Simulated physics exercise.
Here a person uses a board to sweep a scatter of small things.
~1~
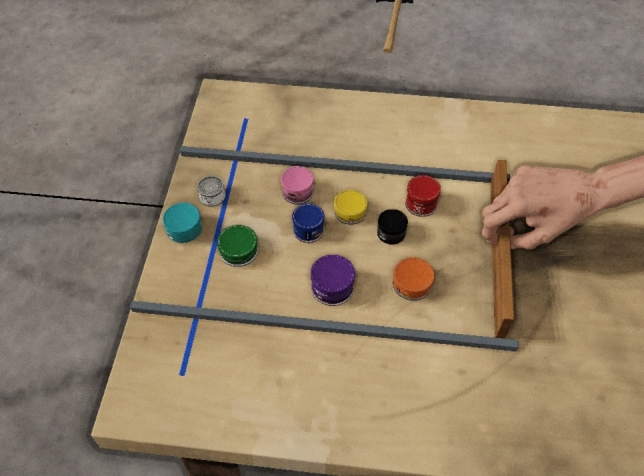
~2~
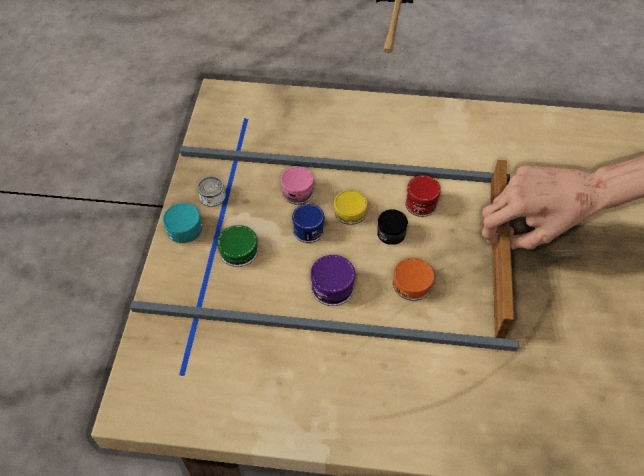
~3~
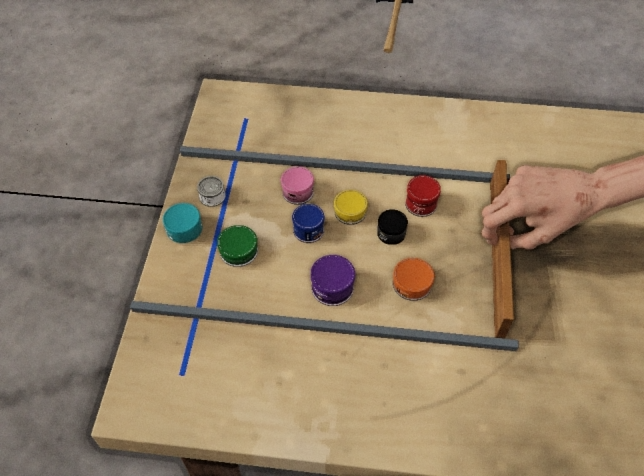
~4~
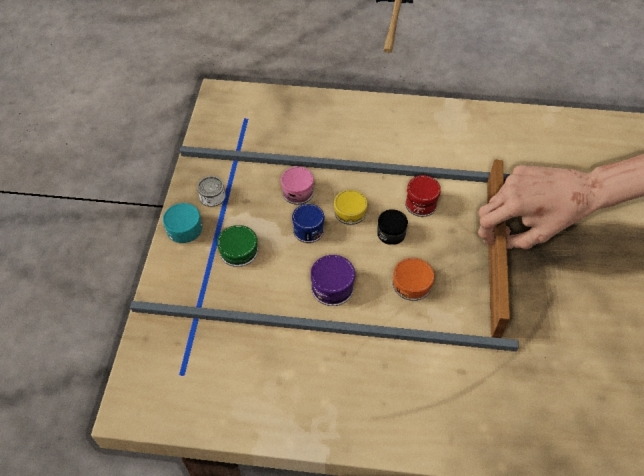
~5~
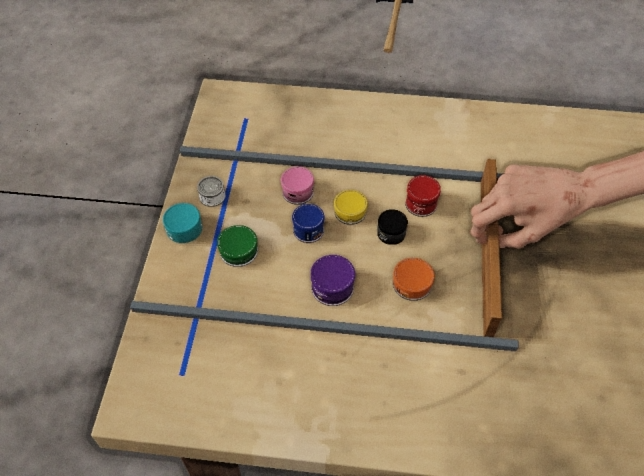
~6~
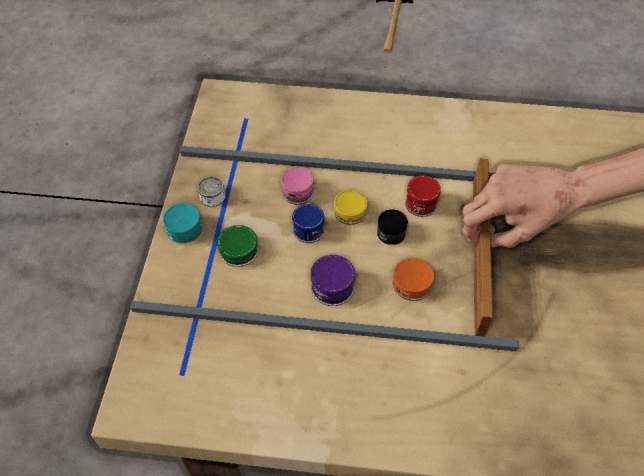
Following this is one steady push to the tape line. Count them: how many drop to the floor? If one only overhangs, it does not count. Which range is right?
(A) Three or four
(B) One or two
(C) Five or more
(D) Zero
One or two (B).
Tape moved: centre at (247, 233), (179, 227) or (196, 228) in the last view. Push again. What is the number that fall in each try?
It would be 0, 6 and 4.
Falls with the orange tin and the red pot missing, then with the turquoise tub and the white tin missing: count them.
Counts - first: 1, second: 0.
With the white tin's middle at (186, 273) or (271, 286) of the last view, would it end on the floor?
Results in order - still up; still up.
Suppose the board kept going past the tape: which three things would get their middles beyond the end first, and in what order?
White tin, turquoise tub, green pot.
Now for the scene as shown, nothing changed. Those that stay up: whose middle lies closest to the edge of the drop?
The turquoise tub.
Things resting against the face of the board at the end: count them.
My count gives 3.
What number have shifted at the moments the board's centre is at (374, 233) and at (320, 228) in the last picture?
5, then 7.
Soon after, none off yet; turquoise tub at rest near (183, 223); white tin at rest near (211, 191); green pot at rest near (238, 246).
By the end, the number that fall off is one or two; fallen, white tin.
